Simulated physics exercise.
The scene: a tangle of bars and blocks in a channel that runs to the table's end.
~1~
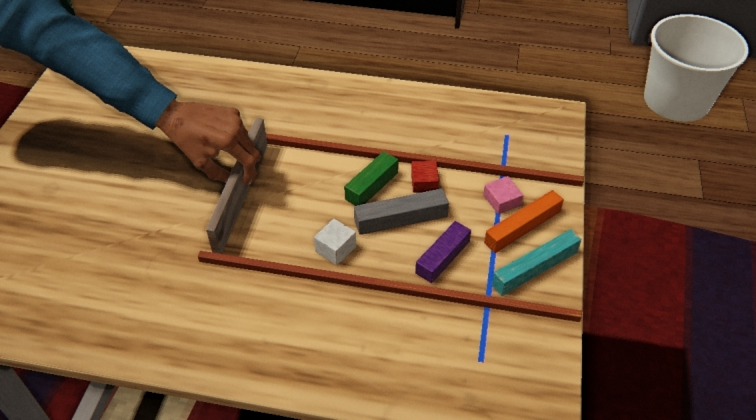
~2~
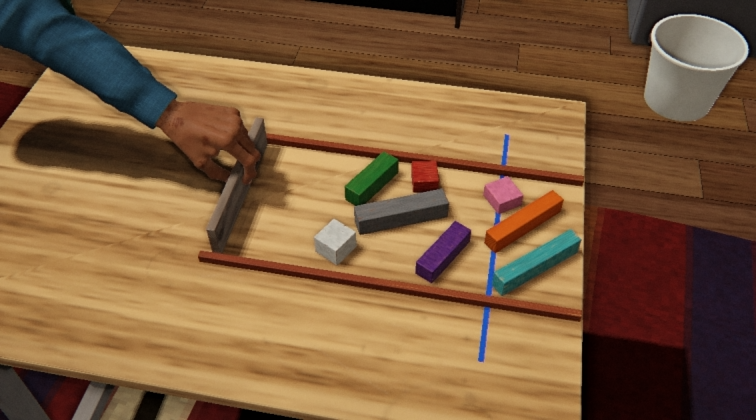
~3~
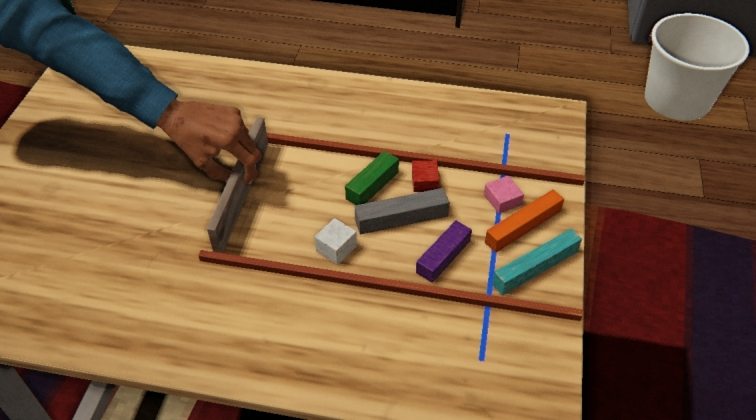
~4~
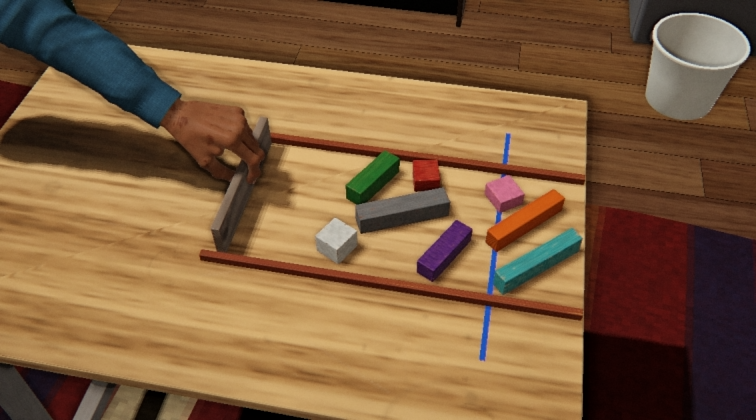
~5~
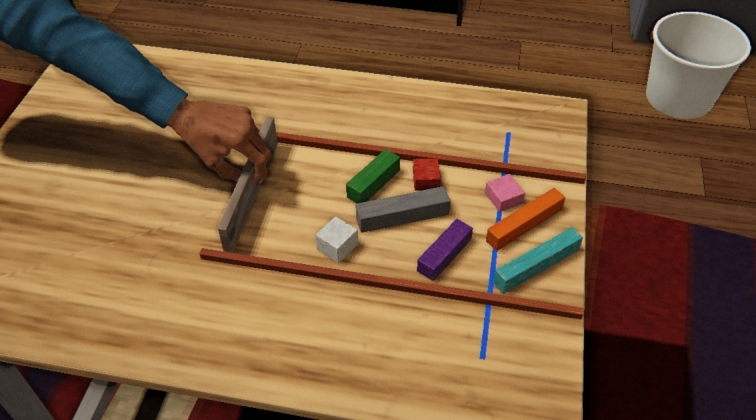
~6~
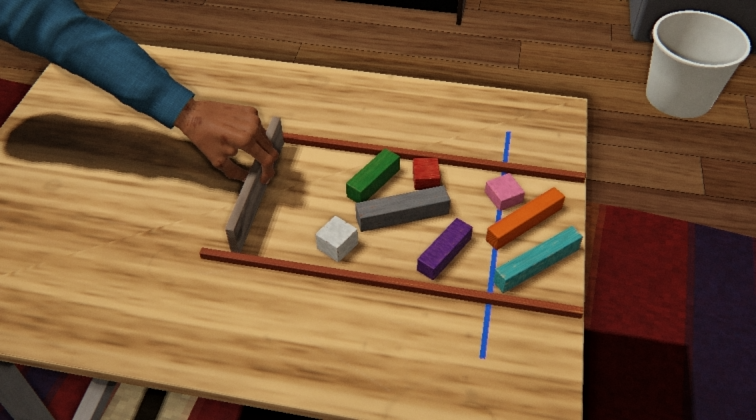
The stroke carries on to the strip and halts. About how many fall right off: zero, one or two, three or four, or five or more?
Here the number that fall off is zero.
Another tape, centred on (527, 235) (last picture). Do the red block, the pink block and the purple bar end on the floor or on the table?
The red block remains up, the pink block falls, the purple bar survives.
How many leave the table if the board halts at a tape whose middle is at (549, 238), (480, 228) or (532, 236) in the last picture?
Down on the floor: 4, 0 and 3.
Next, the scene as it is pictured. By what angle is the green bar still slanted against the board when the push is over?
Near 0 degrees.
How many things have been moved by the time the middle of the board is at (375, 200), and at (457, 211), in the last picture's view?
At the one place 3, at the other 8.
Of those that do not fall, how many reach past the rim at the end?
Overhanging: 3.
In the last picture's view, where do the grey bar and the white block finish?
The grey bar stops around (537, 220); the white block around (509, 262).
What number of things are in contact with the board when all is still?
In contact: 3.
A little later, none off yet; turquoise bar at rest near (539, 259); orange stick at rest near (526, 218); pink block at rest near (505, 192).
Next, none off yet; turquoise bar at rest near (539, 259); orange stick at rest near (526, 218); pink block shifted a little near (515, 189).
When it is over, the number that fall off is zero.
